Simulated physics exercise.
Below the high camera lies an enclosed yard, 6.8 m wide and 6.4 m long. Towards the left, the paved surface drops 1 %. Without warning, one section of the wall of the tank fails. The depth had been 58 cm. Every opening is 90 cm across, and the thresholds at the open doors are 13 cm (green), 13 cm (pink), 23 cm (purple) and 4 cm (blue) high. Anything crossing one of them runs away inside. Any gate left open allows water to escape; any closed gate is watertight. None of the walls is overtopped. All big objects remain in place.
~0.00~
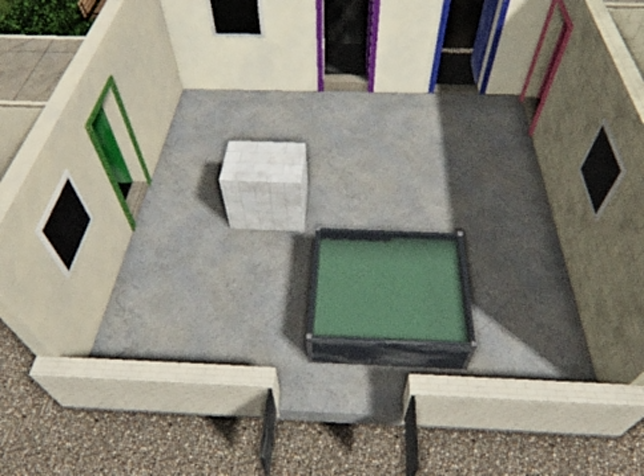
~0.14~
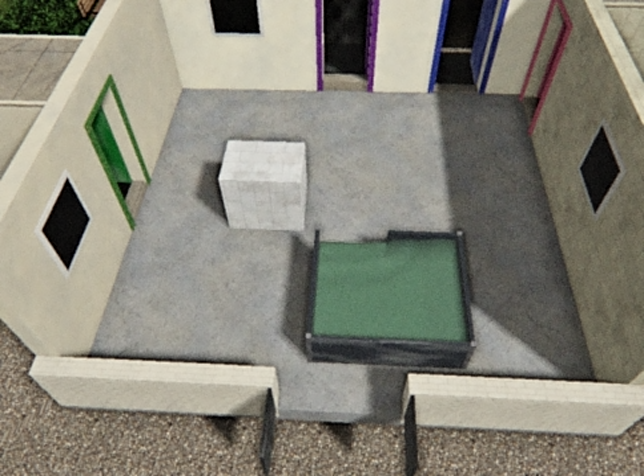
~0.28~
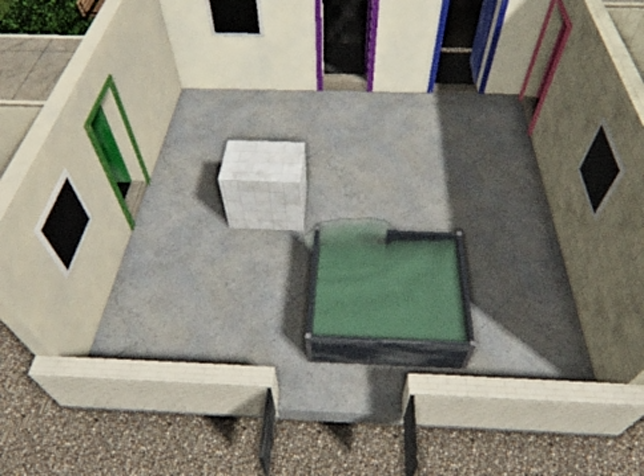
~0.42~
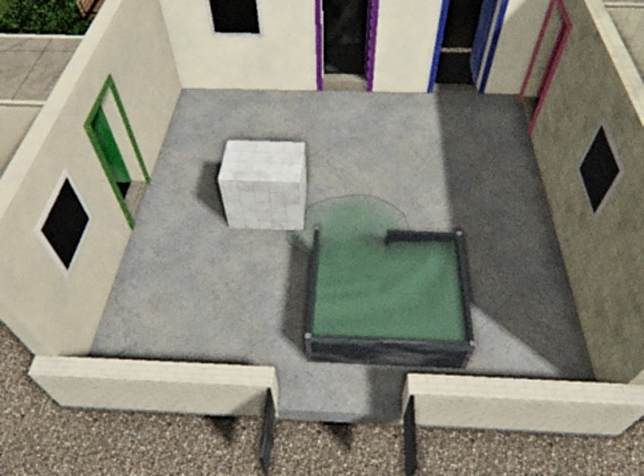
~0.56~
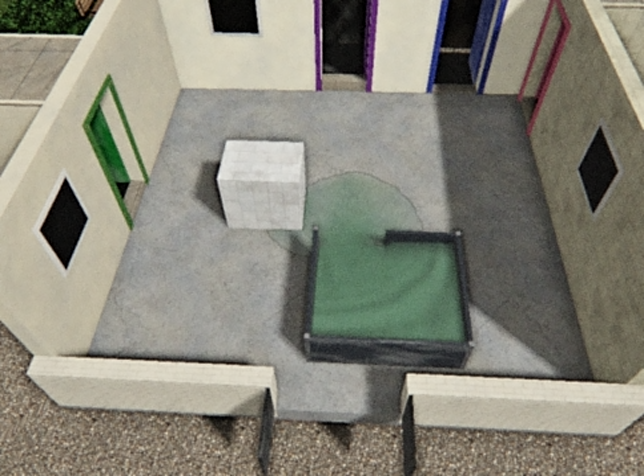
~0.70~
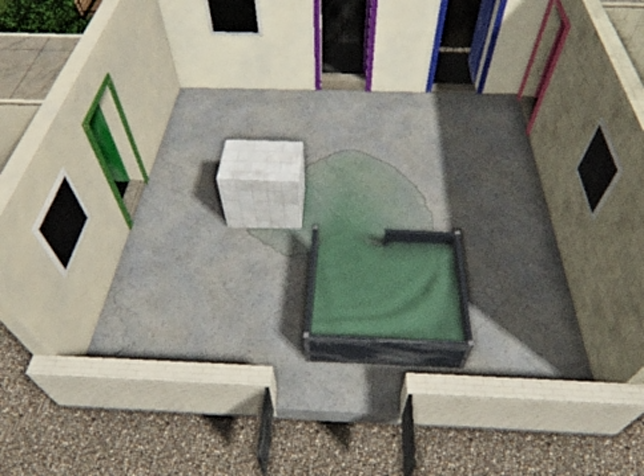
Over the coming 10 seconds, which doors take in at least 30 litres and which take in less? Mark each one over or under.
Green door - under; pink door - under; purple door - under; blue door - over.
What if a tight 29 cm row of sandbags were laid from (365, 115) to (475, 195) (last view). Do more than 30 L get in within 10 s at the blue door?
Compared to the limit, blue stays inside.
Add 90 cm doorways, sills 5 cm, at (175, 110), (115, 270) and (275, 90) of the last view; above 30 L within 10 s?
Check each in turn: The first succeeds, the second fails, the third succeeds.
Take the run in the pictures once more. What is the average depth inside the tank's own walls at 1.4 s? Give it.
Some 39 cm on average.
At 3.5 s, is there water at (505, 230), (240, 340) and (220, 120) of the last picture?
Going in order, clear, then clear, then covered.
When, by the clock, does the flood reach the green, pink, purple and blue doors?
Arrival times: Green 2.6 seconds, pink 3.4 seconds, purple 1.3 seconds, blue 2.2 seconds.
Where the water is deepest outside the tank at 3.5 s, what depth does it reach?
Max around 20 cm.
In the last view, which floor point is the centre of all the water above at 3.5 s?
Around (353, 194) in the last picture.
After 1.4 s water covers 25 % of the floor and is deepest (32 cm) near (340, 250); green door not reached, pink door not reached, purple door 9 cm at the sill, 0 L in, blue door not reached.
After 2.2 s water covers 35 % of the floor and is deepest (28 cm) near (347, 93); green door not reached, pink door not reached, purple door 27 cm at the sill, 0 L in, blue door not reached.
After 3.5 s water covers 45 % of the floor and is deepest (20 cm) near (189, 90); green door 2 cm at the sill, 0 L in, pink door 7 cm at the sill, 0 L in, purple door 18 cm at the sill, 6 L in, blue door 9 cm at the sill, 20 L in.
After 6.0 s water covers 65 % of the floor and is deepest (15 cm) near (187, 95); green door 4 cm at the sill, 0 L in, pink door 10 cm at the sill, 9 L in, purple door 11 cm at the sill, 6 L in, blue door 8 cm at the sill, 40 L in.
After 10.0 s water covers 95 % of the floor and is deepest (12 cm) near (82, 368); green door 4 cm at the sill, 0 L in, pink door 4 cm at the sill, 9 L in, purple door 6 cm at the sill, 6 L in, blue door 5 cm at the sill, 67 L in.
